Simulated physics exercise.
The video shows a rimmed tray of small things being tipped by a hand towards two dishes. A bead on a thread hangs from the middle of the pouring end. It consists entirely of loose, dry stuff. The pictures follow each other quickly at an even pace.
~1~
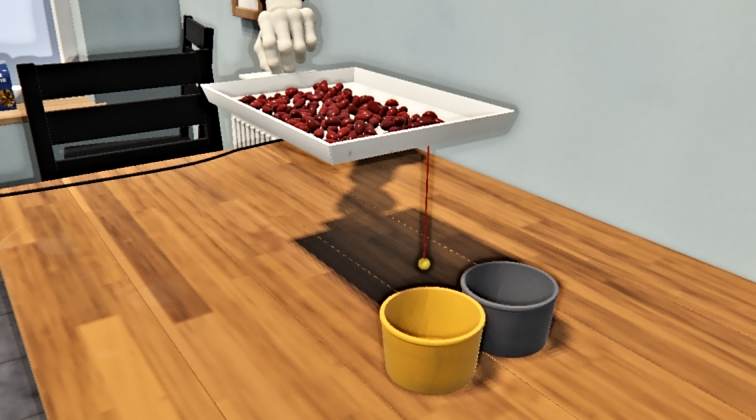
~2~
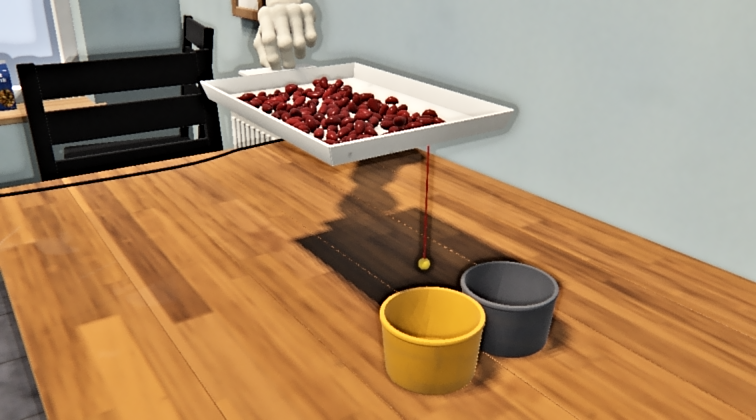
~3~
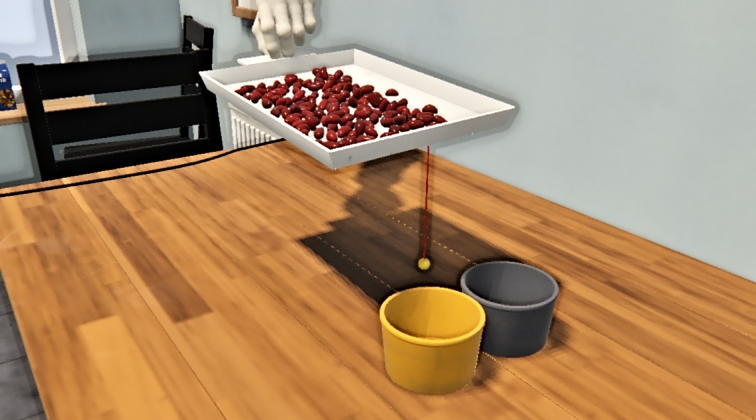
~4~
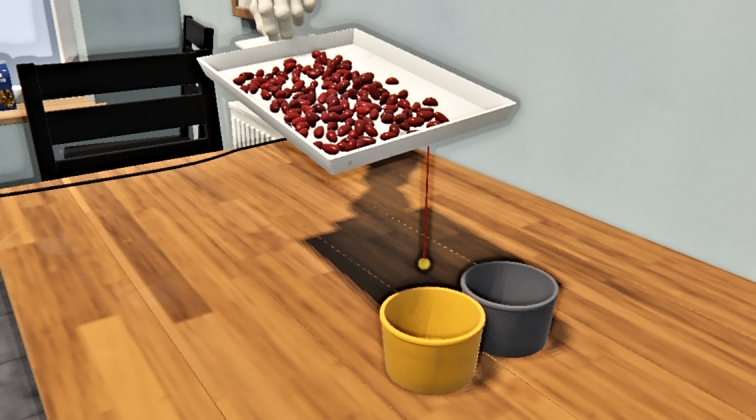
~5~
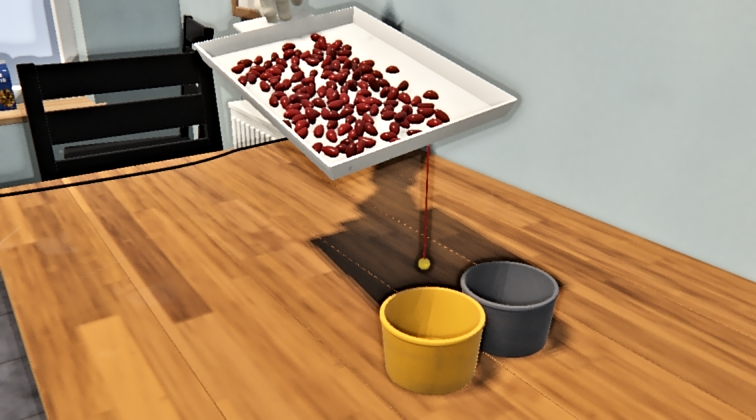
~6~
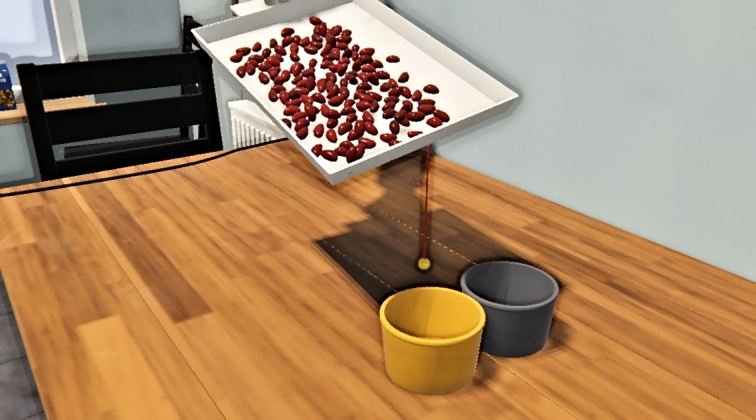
A pale hand tilted a white tray of red kidney beans above a wooden table, raising the far side while the beans spread apart, with a yellow dish and a gray dish standing below.
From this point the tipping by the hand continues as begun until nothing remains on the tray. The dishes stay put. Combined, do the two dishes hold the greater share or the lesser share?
The lesser share.
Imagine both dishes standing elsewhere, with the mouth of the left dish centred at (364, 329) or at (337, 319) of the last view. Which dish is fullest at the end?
The one at left, then the one at left.
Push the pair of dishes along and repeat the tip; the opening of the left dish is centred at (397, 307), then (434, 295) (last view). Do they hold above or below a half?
For the two tries in order: Not as much as half, not as much as half.
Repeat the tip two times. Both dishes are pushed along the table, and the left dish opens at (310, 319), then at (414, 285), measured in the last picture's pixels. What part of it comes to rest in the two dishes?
70 %, 10 %.
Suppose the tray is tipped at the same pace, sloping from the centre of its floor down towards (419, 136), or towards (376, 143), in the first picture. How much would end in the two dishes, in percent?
Case one near 80 %; case two near 40 %.
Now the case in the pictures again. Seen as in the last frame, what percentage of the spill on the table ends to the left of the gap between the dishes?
That's roughly 100 per cent of the pieces.
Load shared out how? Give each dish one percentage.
20 percent ends in the left dish, 0 percent in the right.
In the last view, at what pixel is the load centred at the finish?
Near (350, 368), more or less.
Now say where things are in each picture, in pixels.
The first picture shows corners of the pouring end near (332, 142) and (505, 110), level; middle of the load near (331, 116), kidney beans; left dish near (464, 359); right dish near (542, 324); bead on its thread near (424, 264).
The second picture shows corners of the pouring end near (332, 144) and (506, 109), level; middle of the load near (331, 114).
The third picture shows corners of the pouring end near (332, 148) and (506, 106), tipped barely, lowest at the left corner; middle of the load near (331, 109).
The fourth picture shows corners of the pouring end near (332, 154) and (507, 102), tipped a little, lowest at the left corner; middle of the load near (331, 102).
The fifth picture shows corners of the pouring end near (332, 161) and (508, 98), tipped clearly, lowest at the left corner; middle of the load near (331, 95).
The sixth picture shows corners of the pouring end near (332, 167) and (509, 94), tipped clearly, lowest at the left corner; middle of the load near (330, 89); left dish near (464, 359); right dish near (542, 324).
Shortly afterwards, tray tipped steeply; all but a few on the tray; only a few in the air.
Next, tray tipped past a quarter turn; all but a few on the tray; only a few in the left dish; only a few outside both; only a few in the air.
Some moments later, tray tipped past a quarter turn; near a quarter in the left dish; the bulk outside both.
In the end, tray tipped past a quarter turn; near a quarter in the left dish; none at all in the right dish; the bulk outside both.
